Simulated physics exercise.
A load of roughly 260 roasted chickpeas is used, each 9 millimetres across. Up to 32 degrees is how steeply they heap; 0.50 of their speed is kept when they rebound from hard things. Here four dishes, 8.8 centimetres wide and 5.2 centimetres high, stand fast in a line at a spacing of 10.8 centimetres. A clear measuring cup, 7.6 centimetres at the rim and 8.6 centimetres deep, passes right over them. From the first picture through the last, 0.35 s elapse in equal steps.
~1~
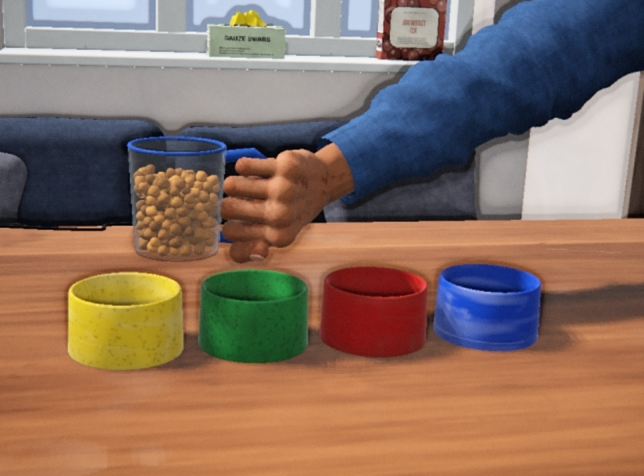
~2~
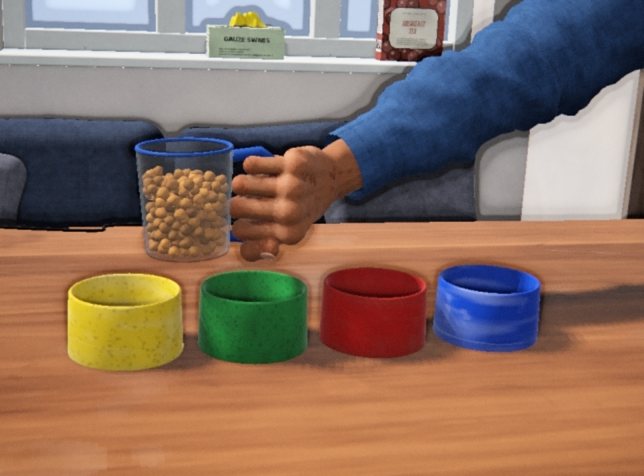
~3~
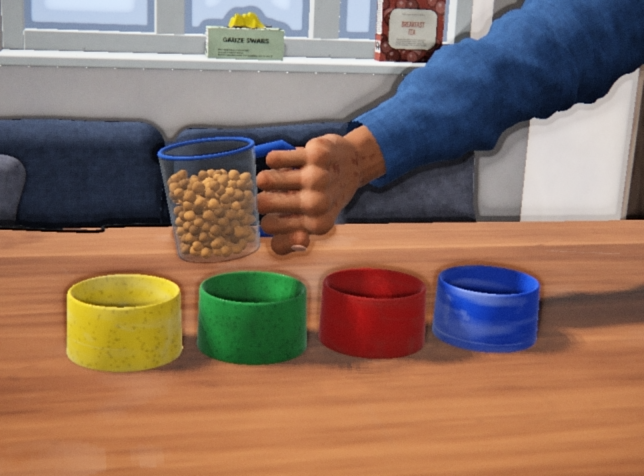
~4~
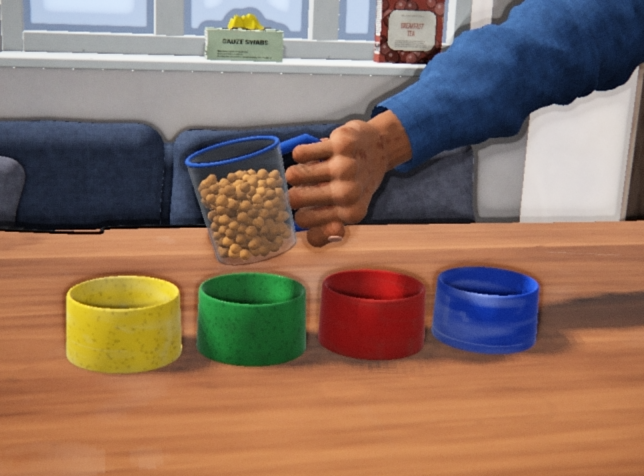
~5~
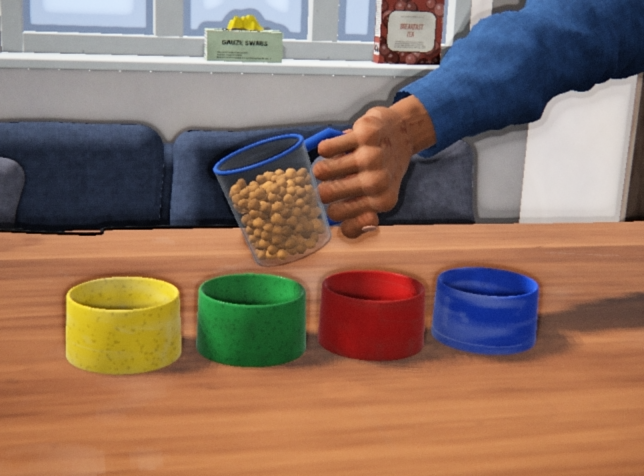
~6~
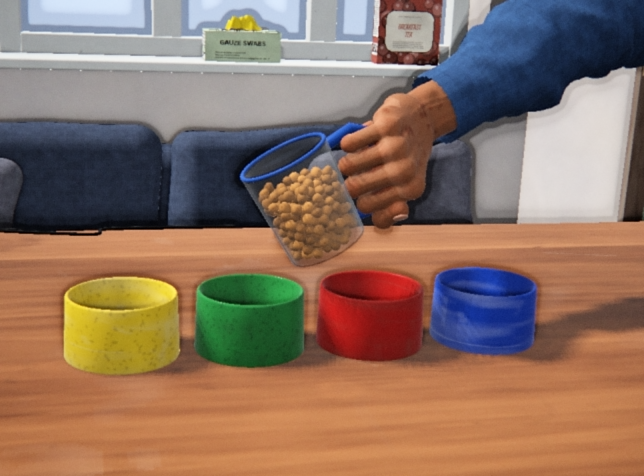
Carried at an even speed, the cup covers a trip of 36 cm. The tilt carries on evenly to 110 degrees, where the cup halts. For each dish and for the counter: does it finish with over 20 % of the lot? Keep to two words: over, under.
Red: Under, blue: Over, green: Under, yellow: Under, counter: Under.
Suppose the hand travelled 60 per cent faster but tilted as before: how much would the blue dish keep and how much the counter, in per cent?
Blue: 100; counter: 0.
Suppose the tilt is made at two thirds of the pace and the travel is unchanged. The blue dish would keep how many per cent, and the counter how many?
Then the blue dish would get 90 and the counter 10.
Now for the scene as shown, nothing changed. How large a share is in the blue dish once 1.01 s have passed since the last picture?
So far, roughly 40 per cent.
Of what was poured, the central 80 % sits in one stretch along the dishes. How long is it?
Some 5 cm.
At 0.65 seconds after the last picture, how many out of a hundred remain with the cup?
Near 100 per cent of the load.
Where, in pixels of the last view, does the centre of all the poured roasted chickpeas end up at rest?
Somewhere near (491, 309) in the last picture.
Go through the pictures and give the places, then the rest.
In the first frame, cup at (177, 198), tilt 0 degrees, lip at (130, 146), moved 0.0 cm; middle of the pieces at (172, 213); yellow dish at (126, 290); green dish at (255, 286); red dish at (376, 282); blue dish at (490, 279).
In the second frame, cup at (186, 199), tilt 2 degrees, lip at (137, 149), moved 0.8 cm; middle of the pieces at (182, 214).
In the third frame, cup at (213, 200), tilt 8 degrees, lip at (160, 155), moved 3.0 cm; middle of the pieces at (210, 215).
In the fourth frame, cup at (245, 201), tilt 15 degrees, lip at (188, 163), moved 5.7 cm; middle of the pieces at (244, 216).
In the fifth frame, cup at (276, 202), tilt 22 degrees, lip at (216, 171), moved 8.4 cm; middle of the pieces at (277, 217).
In the sixth frame, cup at (306, 201), tilt 29 degrees, lip at (243, 179), moved 11.1 cm; middle of the pieces at (308, 216); yellow dish at (122, 294); green dish at (251, 290); red dish at (372, 286); blue dish at (486, 283).
Then, 0.39 s after the last picture, tilt 68 degrees; cup holds 100 %.
Then, 0.65 s after the last picture, tilt 95 degrees; cup holds 100 %.
Then, 1.01 s after the last picture, tilt 110 degrees; cup holds 60 %, blue 40 %.
In the end, red 0 %, blue 95 %, green 0 %, yellow 0 %, counter 5 %.
